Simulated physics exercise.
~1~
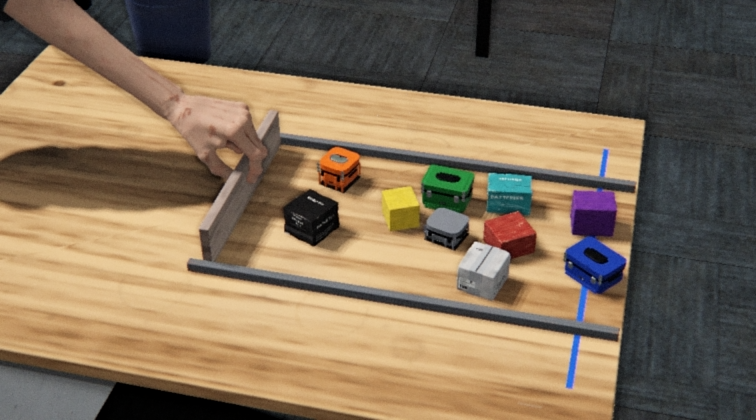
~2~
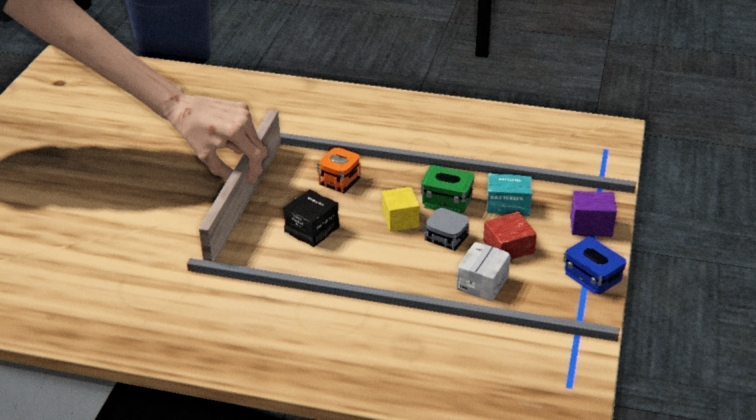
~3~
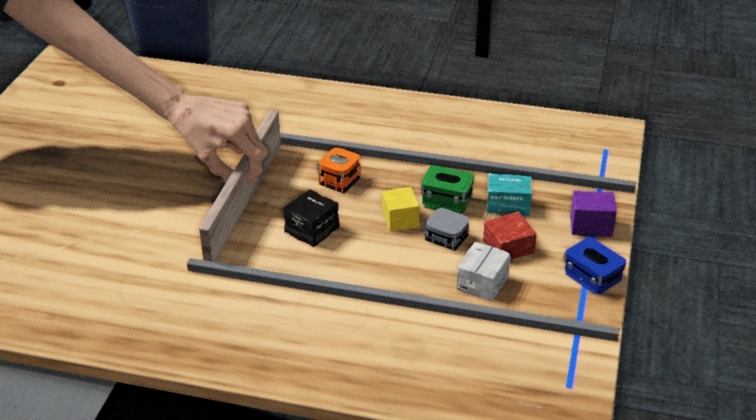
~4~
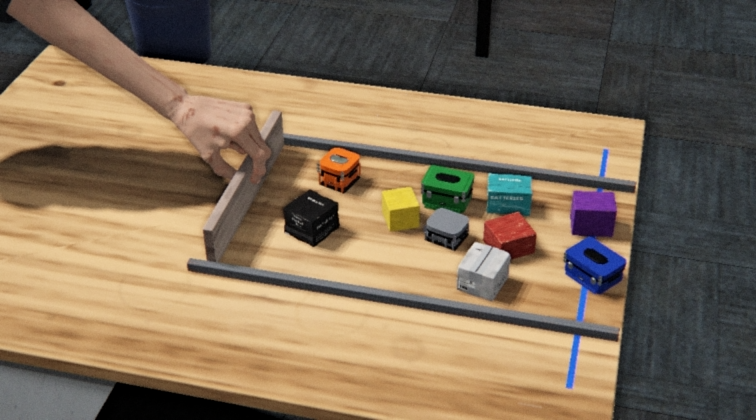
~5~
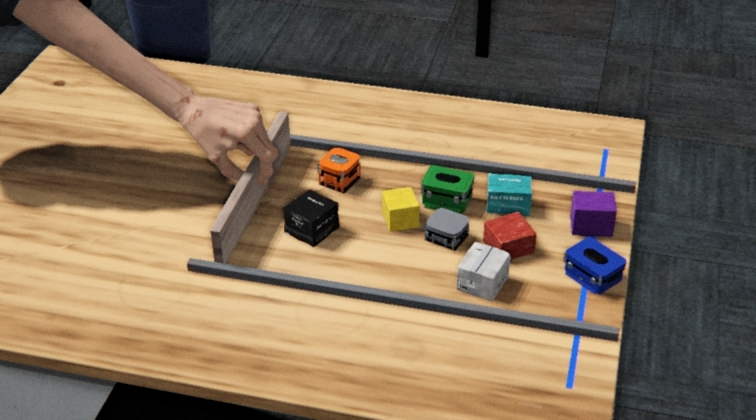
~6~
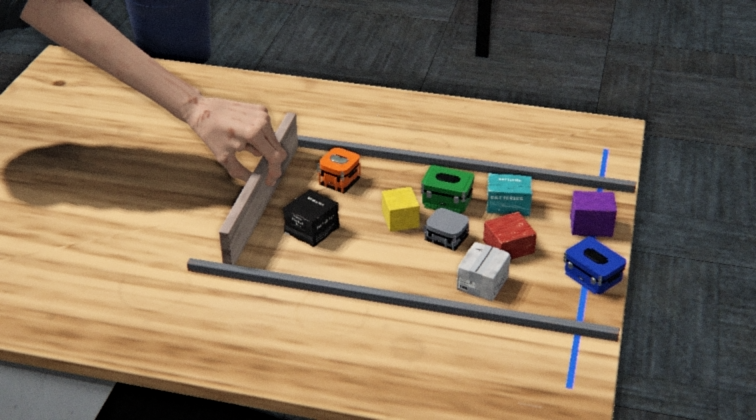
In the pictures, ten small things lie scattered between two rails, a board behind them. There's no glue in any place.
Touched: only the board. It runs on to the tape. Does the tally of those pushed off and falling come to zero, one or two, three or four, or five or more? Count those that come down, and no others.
The number of pieces cleared off the edge is going to be five or above.
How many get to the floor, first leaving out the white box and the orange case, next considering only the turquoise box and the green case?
The counts would be 5 and 4.
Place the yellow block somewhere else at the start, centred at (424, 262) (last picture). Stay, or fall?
From that start, the object then is safe.
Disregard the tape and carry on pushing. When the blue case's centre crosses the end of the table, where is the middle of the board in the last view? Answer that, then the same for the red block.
About (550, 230), and about (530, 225) for the other.
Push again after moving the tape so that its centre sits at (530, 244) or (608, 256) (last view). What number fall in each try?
2 and 6.
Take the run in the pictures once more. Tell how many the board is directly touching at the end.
4 are in contact with it.
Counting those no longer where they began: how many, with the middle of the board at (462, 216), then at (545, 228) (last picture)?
By the first moment it's 10, by the second it's 10.
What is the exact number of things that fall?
The number is 6.
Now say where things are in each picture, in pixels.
The first frame shows blue case (595, 266); purple block (593, 213); red block (510, 237); board (243, 183); tape (590, 253).
The second frame shows purple block (593, 214); board (243, 183).
The third frame shows red block (510, 237); black box (312, 218).
The fourth frame shows blue case (594, 267); green case (448, 190).
The fifth frame shows purple block (593, 214); orange case (340, 170).
The sixth frame shows blue case (594, 267); purple block (593, 214); red block (510, 237); board (262, 186); tape (590, 253).
Soon after, none off yet; blue case at rest near (594, 267); purple block at rest near (593, 214); red block at rest near (510, 237).
In the end, the number that fall off is five or more; gone, green case, grey case, turquoise box, red block, purple block and blue case.
